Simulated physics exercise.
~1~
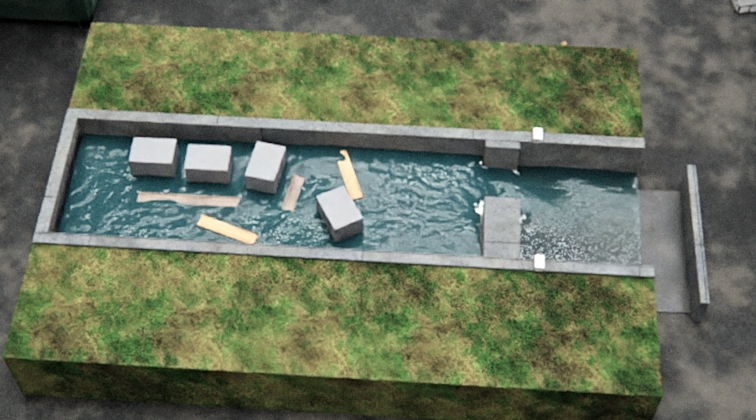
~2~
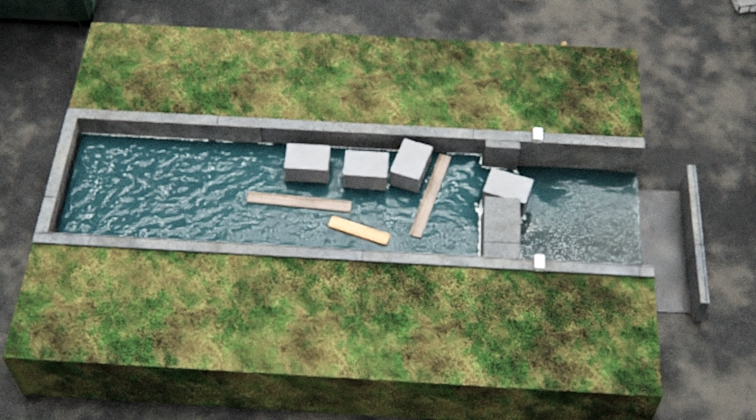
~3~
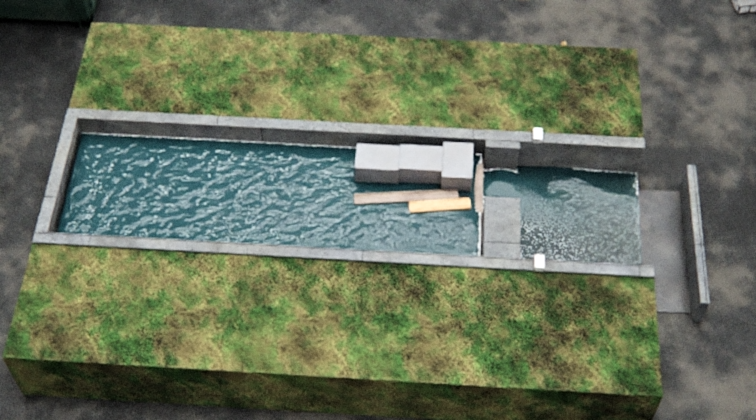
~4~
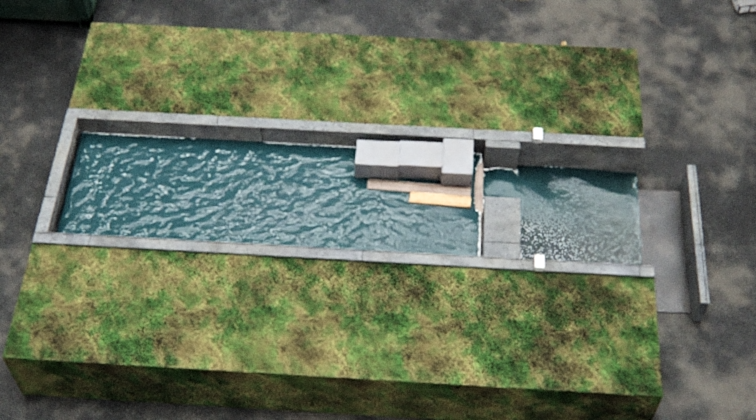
Concrete drain between grassy banks, with pale blocks and wooden planks drifting right on flowing water and bunching up beside a narrow gap.
